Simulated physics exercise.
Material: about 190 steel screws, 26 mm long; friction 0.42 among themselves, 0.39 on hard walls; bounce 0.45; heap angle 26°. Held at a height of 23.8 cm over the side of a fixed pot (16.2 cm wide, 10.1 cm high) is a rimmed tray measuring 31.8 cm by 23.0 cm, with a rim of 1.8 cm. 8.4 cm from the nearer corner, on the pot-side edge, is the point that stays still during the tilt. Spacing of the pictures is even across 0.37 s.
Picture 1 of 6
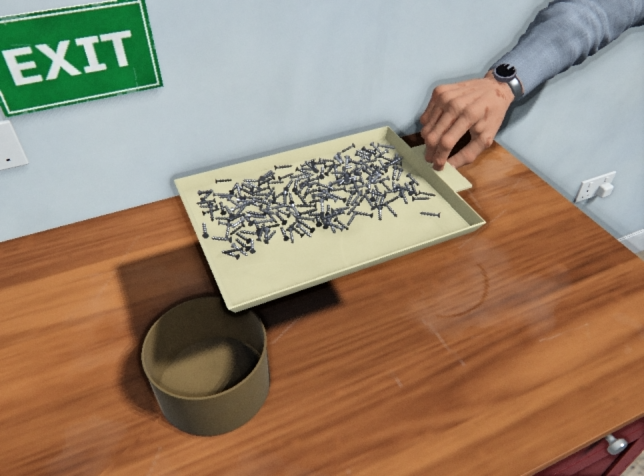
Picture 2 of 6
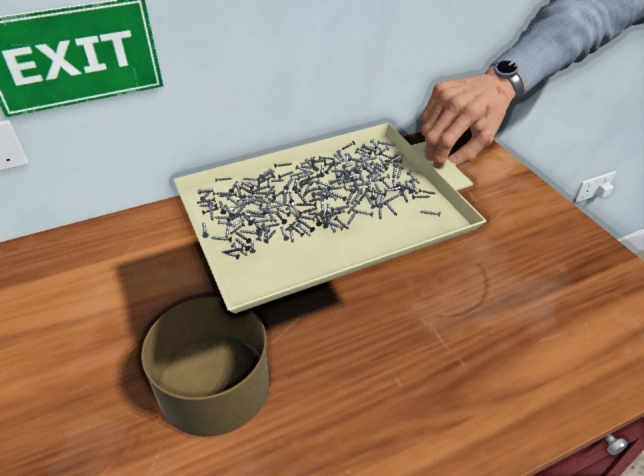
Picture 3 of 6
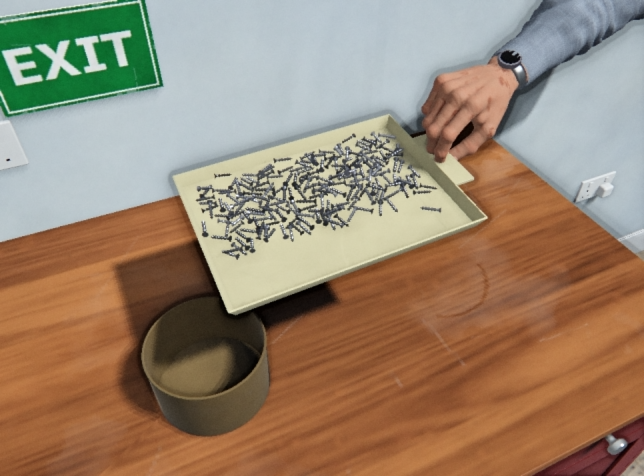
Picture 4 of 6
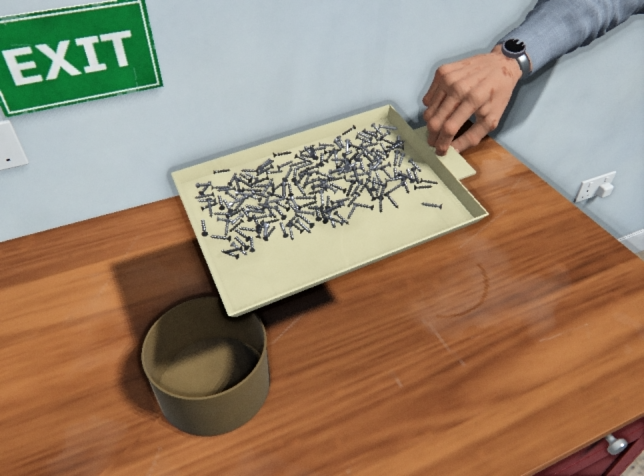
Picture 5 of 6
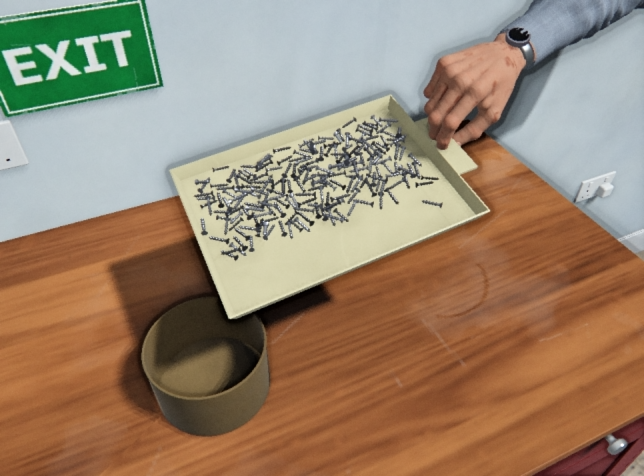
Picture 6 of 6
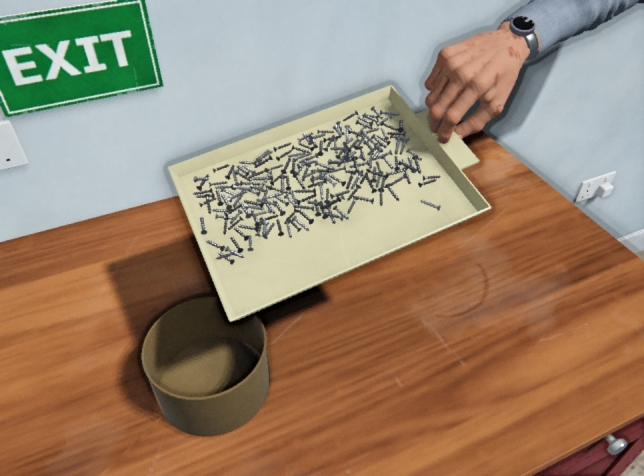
A hand slowly tilted a cream tray of scattered screws, raising its back right side a little above a wooden table, while the screws barely shifted and a brown round pot stayed still.
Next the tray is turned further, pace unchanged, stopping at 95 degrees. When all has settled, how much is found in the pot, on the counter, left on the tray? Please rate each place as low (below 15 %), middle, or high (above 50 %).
Pot: Middle, counter: High, left on the tray: Low.
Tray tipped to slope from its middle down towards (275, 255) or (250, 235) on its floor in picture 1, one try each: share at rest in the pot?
First try: About 60 percent; second try: About 65 percent.
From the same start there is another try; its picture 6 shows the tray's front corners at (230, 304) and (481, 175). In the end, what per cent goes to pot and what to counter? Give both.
Split: Pot = 65, counter = 35.
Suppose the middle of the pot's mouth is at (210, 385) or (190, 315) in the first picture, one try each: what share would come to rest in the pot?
75 % and 0 %.
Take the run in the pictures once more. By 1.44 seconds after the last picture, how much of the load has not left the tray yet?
Load share: Around 20%.
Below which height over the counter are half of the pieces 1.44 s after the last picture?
Roughly 2 centimetres, more or less.
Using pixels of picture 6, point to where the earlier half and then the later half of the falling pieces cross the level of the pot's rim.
Early: About (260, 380); late: About (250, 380).
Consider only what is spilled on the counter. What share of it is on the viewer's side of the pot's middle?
100 %.
Then, 0.86 s after the last picture, tilt 51 degrees; the tray holds 85 %, the pot 5 %.
Then, 1.44 s after the last picture, tilt 77 degrees; the tray holds 20 %, the pot 20 %.
Then, 2.07 s after the last picture, tilt 95 degrees; the tray holds 0 %, the pot 30 %.
In the end, pot 30 %, counter 70 %, tray 0 %.
